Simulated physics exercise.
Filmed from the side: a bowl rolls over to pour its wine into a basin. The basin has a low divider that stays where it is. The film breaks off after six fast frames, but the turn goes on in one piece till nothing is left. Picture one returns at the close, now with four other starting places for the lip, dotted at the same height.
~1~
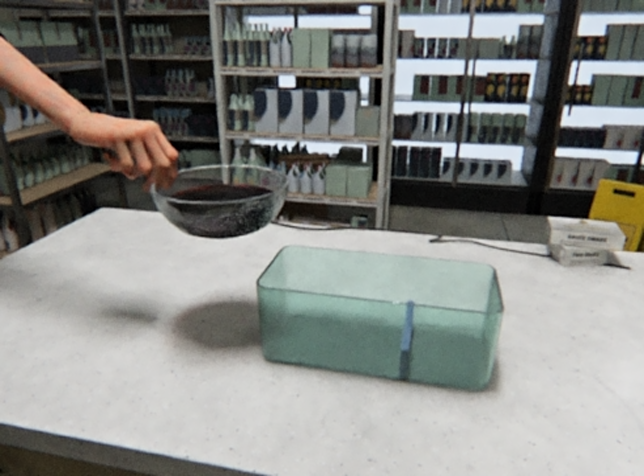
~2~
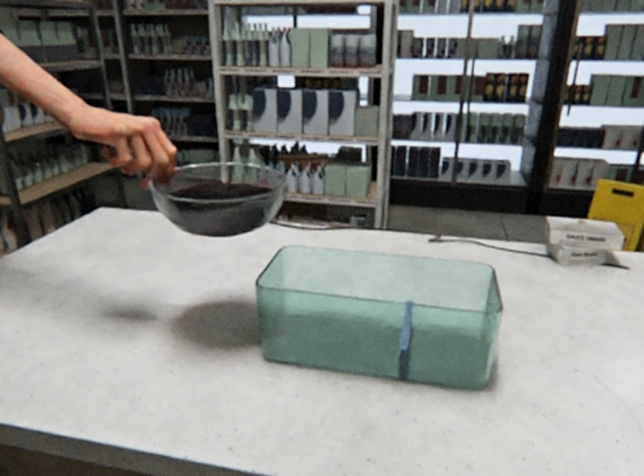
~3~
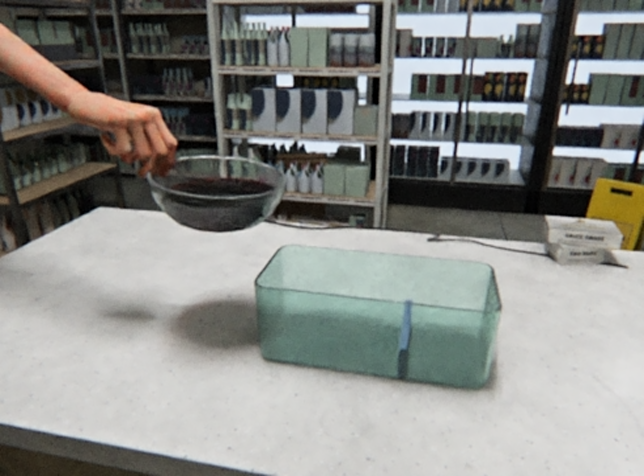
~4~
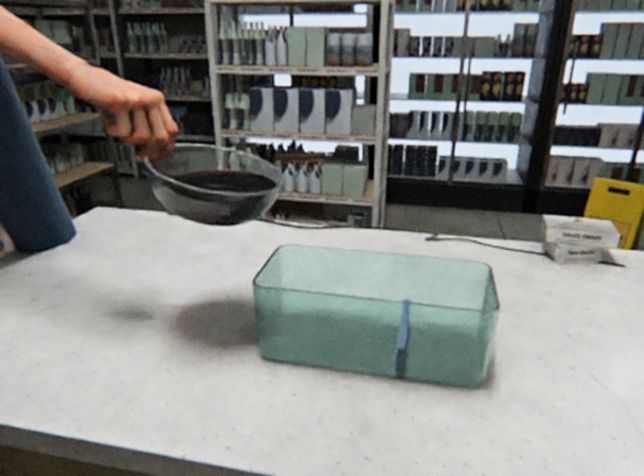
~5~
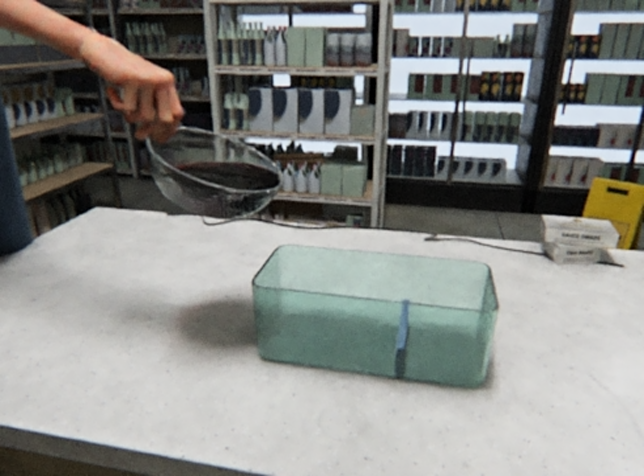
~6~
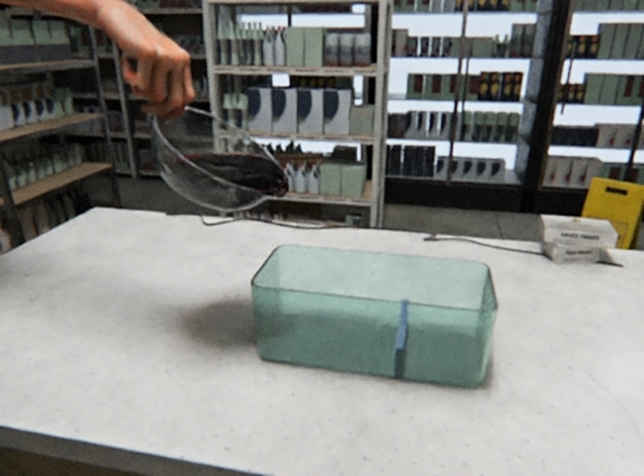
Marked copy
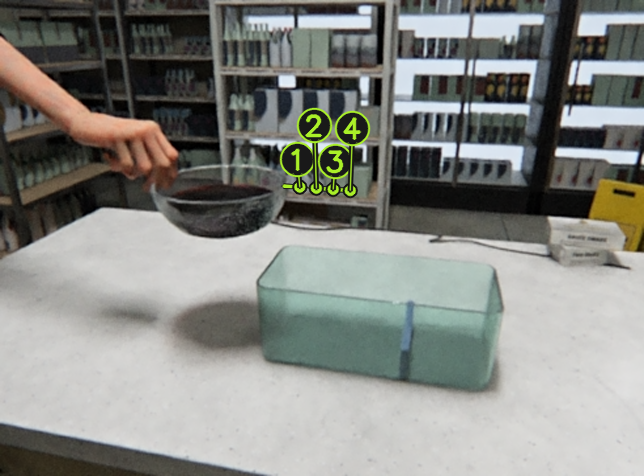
To begin with, a hand holds a glass bowl of dark wine level above a pale counter, to the left of a green translucent basin. The hand then rises and tilts the bowl steadily toward the right, and the wine shifts to the lower side until it just crosses the lip.
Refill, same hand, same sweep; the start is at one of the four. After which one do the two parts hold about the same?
3.
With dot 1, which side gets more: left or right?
The left side.
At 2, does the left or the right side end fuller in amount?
The left one.
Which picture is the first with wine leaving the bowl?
In picture 6.
In lime, 1 at (299, 187); 2 at (316, 188); 3 at (333, 189); 4 at (350, 190).
For dot 1, about 95 % ends left of the wall and 5 % right of it.
For dot 2, about 83 % ends left of the wall and 15 % right of it.
For dot 3, about 49 % ends left of the wall and 50 % right of it.
For dot 4, about 21 % ends left of the wall and 79 % right of it.
